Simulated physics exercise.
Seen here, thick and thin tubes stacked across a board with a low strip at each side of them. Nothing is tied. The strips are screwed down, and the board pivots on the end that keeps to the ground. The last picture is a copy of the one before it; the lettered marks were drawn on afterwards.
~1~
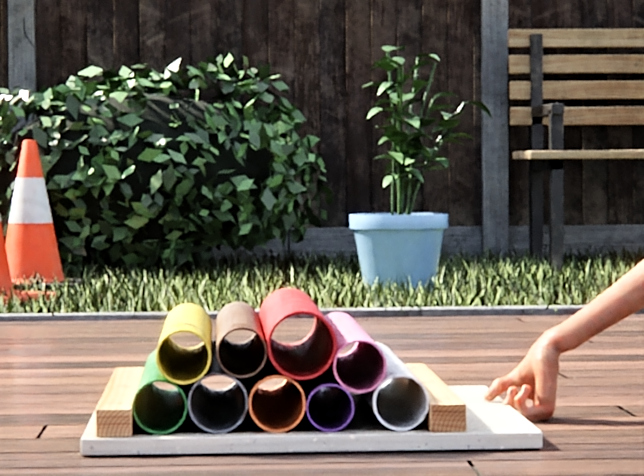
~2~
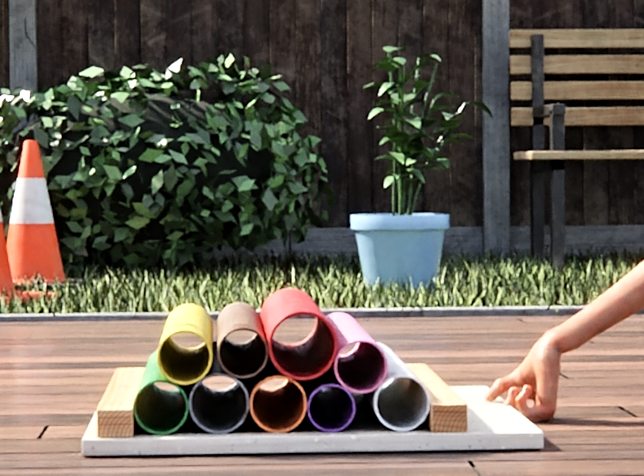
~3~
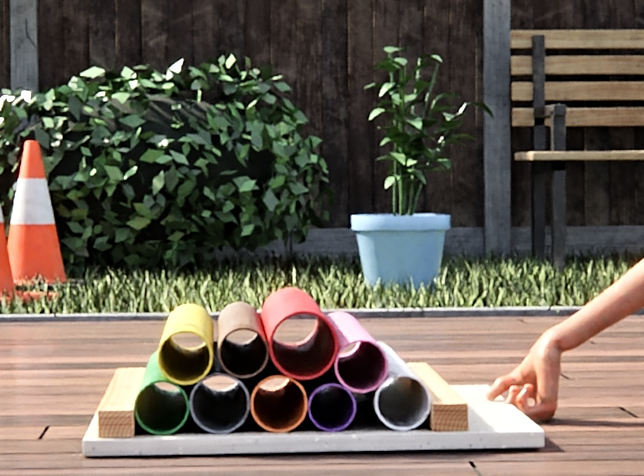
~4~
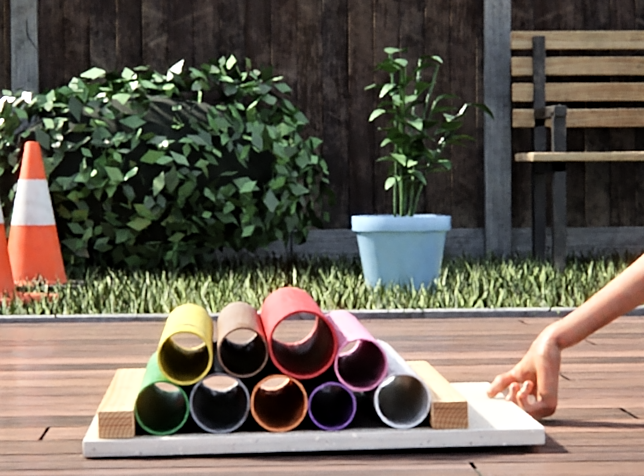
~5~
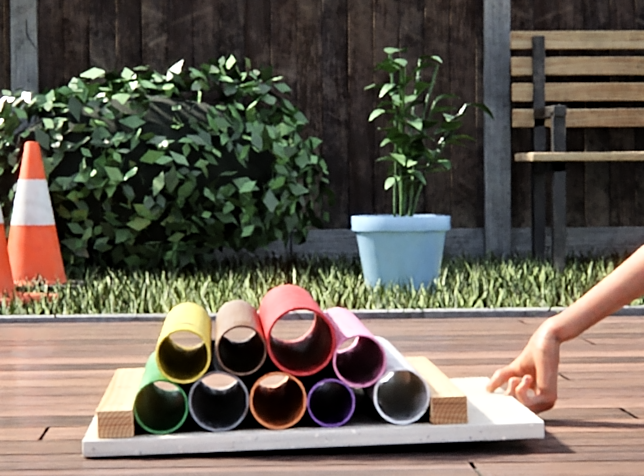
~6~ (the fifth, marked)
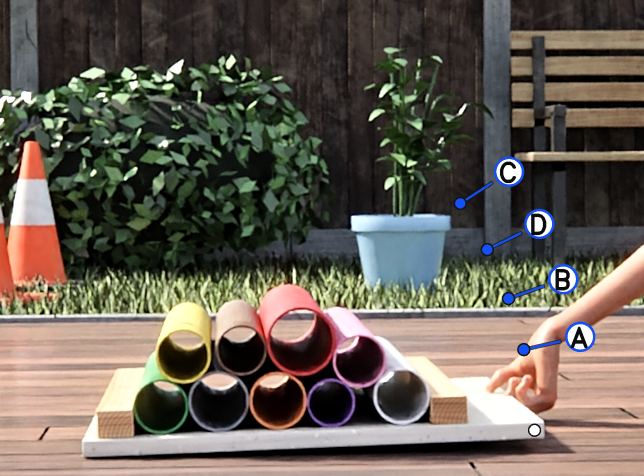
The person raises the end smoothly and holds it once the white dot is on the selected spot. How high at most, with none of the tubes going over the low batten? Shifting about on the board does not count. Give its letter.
The answer is mark B.
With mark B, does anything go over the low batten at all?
At B: No.
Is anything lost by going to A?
At A: No.
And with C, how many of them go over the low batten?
At C the number is four.
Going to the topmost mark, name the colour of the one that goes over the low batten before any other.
First is the yellow one.
On the copy, A at (524, 350); B at (508, 299); C at (460, 203); D at (488, 249); the white dot at (534, 430).
On B. First, board at 14°.
Then, board at 19°.
Finally, board at 19°, none over the low batten.
By contrast, A none over the low batten; C four over the low batten (yellow, pink, brown, red); D four over the low batten (yellow, pink, brown, red).
